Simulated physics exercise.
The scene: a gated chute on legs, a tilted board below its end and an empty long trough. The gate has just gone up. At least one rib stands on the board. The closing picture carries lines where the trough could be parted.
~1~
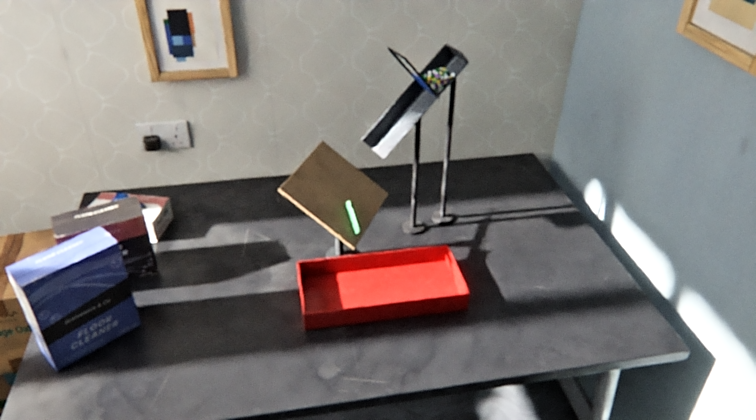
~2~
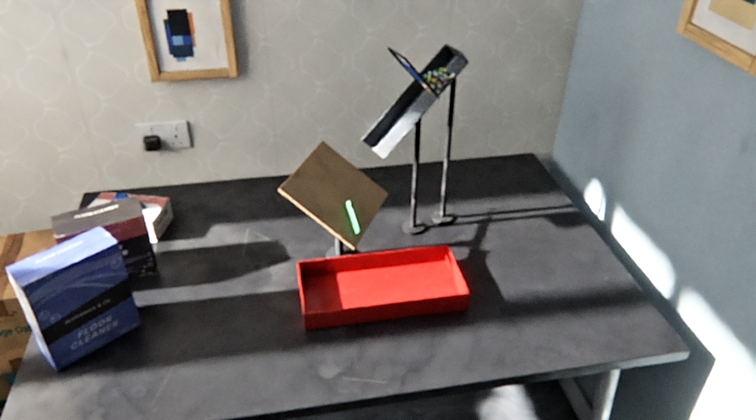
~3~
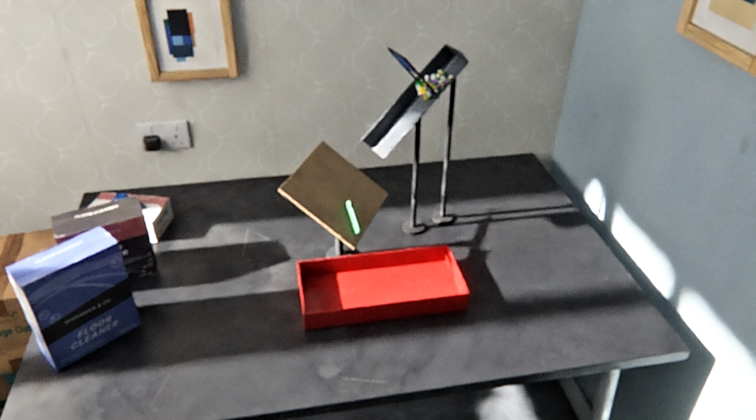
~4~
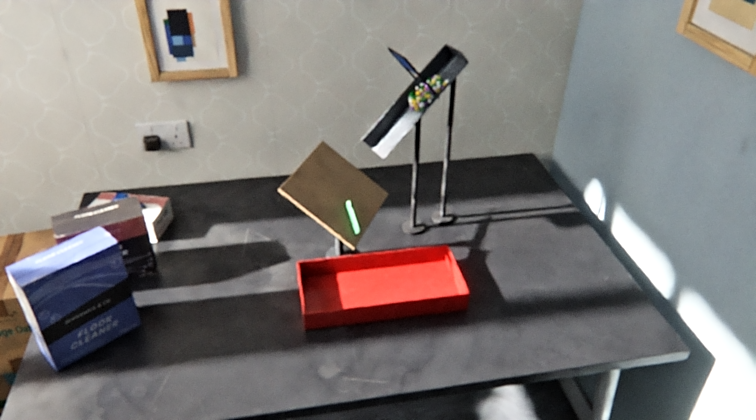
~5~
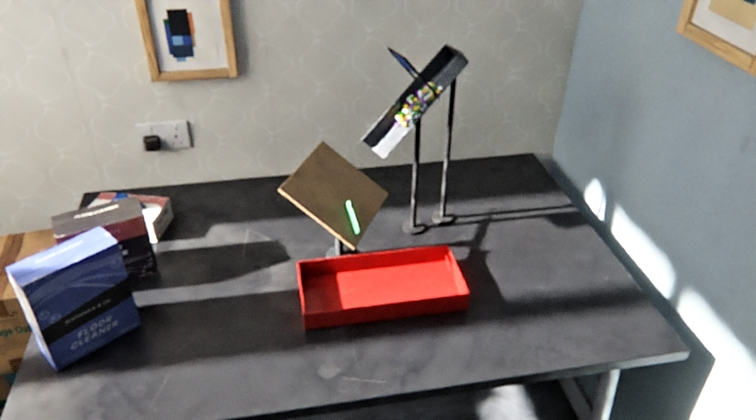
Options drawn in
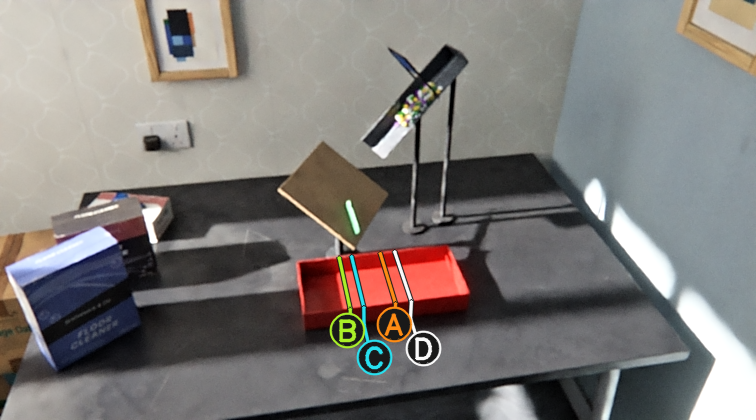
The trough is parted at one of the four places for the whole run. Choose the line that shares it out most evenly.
A works best here.
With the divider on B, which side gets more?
More lands on the right.
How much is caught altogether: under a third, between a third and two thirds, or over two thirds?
About that: Between a third and two thirds.
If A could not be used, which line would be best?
That would be D.
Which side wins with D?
The left side.
On the marked copy, line A crosses the front rim at (395, 302); line B crosses the front rim at (350, 308); line C crosses the front rim at (363, 306); line D crosses the front rim at (411, 300).
Choosing A, of what is caught, about two thirds on the left of the divider, about a third on the right.
Choosing B, of what is caught, none on the left of the divider, all on the right.
Choosing C, of what is caught, a small part on the left of the divider, nearly all on the right.
Choosing D, of what is caught, most on the left of the divider, about a quarter on the right.
